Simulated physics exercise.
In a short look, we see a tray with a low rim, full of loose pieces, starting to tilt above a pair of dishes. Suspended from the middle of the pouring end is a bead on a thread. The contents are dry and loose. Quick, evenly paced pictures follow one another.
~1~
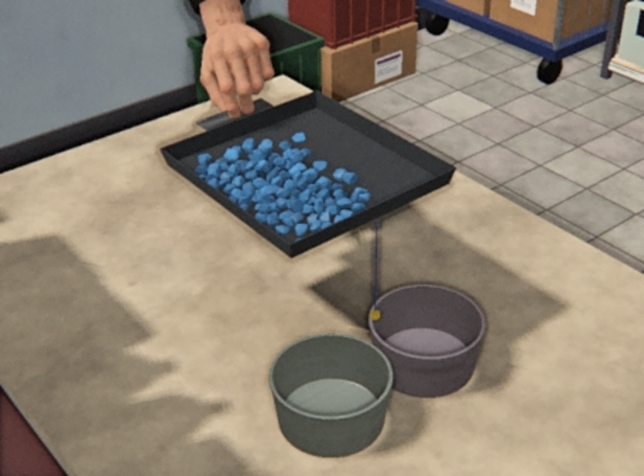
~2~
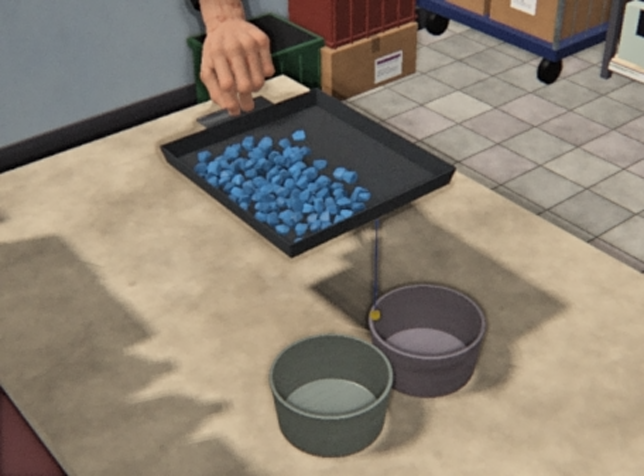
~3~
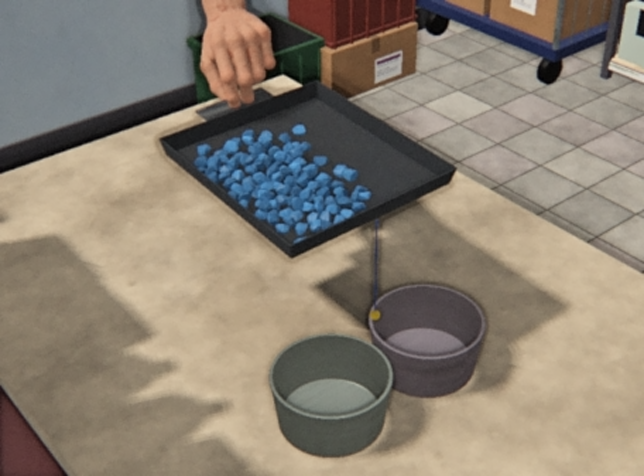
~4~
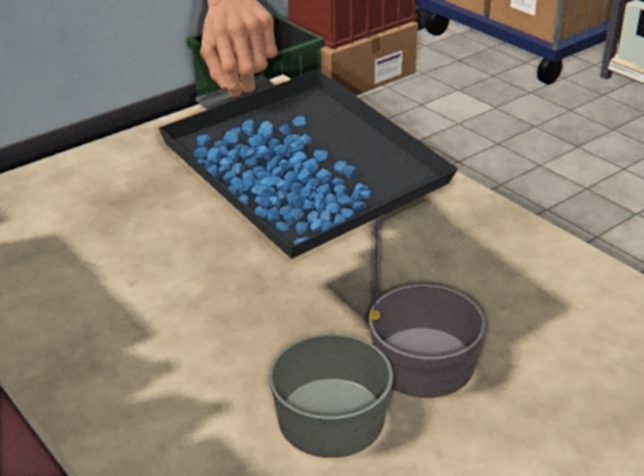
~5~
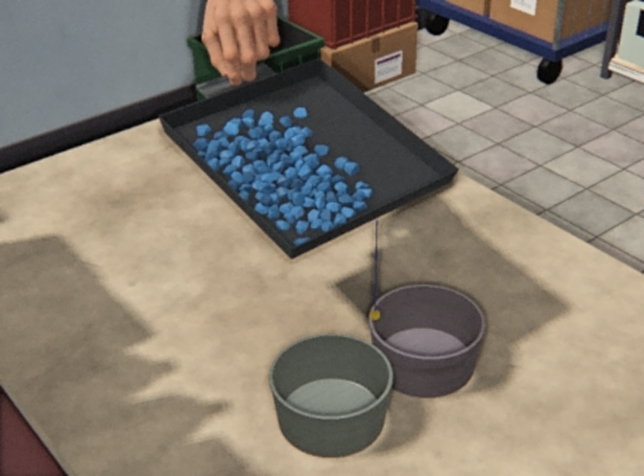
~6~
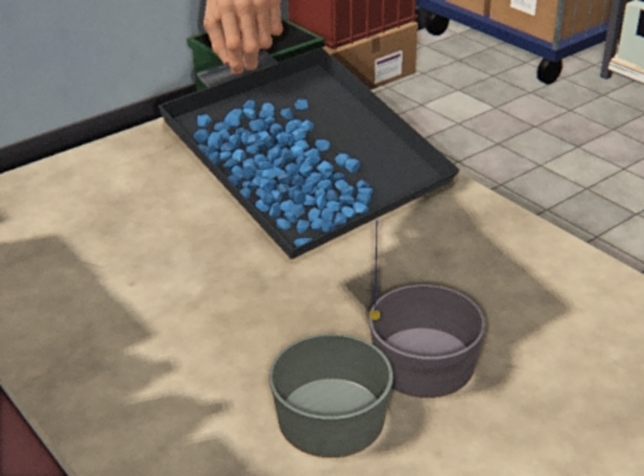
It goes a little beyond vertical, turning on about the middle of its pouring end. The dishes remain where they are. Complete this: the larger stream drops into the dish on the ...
... left.
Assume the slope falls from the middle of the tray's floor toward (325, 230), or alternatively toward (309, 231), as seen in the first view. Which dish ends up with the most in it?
Case one: The dish to the left. Case two: The dish to the left.
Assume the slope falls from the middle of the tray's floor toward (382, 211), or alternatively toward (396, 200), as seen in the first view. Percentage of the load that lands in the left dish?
About 30 % and about 0 %.
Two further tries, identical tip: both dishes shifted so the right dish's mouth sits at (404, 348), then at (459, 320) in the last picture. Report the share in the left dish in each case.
About 20% on the first try and 70% on the second.
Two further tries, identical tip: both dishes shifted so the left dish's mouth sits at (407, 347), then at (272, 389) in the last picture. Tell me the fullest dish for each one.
With the dishes at the first place it's the left-side dish, and at the second it's the right-side dish.
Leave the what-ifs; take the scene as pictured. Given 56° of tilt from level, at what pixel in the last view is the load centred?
The middle of the pieces lands at roughly (336, 197).
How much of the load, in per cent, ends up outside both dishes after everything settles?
About 20 per cent.
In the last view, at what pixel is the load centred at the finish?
Resting centre, last picture - approx. (359, 412).
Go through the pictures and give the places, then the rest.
Corners of the pouring end at (291, 241) and (450, 167), level; middle of the load at (277, 183), aquarium stones; left dish at (370, 425); right dish at (465, 367); bead on its thread at (375, 315), in the first picture.
Corners of the pouring end at (291, 241) and (450, 167), level; middle of the load at (277, 182), in the second picture.
Corners of the pouring end at (292, 241) and (451, 167), tipped barely, level across its low end; middle of the load at (277, 178), in the third picture.
Corners of the pouring end at (292, 243) and (452, 168), tipped a little, level across its low end; middle of the load at (277, 173), in the fourth picture.
Corners of the pouring end at (293, 244) and (453, 168), tipped a little, level across its low end; middle of the load at (278, 168), in the fifth picture.
Corners of the pouring end at (294, 245) and (454, 169), tipped clearly, level across its low end; middle of the load at (279, 164); left dish at (370, 425); right dish at (465, 367), in the sixth picture.
Soon, tray tipped steeply; nearly all on the tray; a stray few in the air.
A while on, tray tipped right over; about half on the tray; about a quarter in the left dish; a small part in the right dish; a small part outside both; about a quarter in the air.
Towards the end, tray tipped past a quarter turn; about half in the left dish; about a quarter in the right dish; about a quarter outside both.
Finally, tray tipped past a quarter turn; about half in the left dish; about a quarter in the right dish; about a quarter outside both.
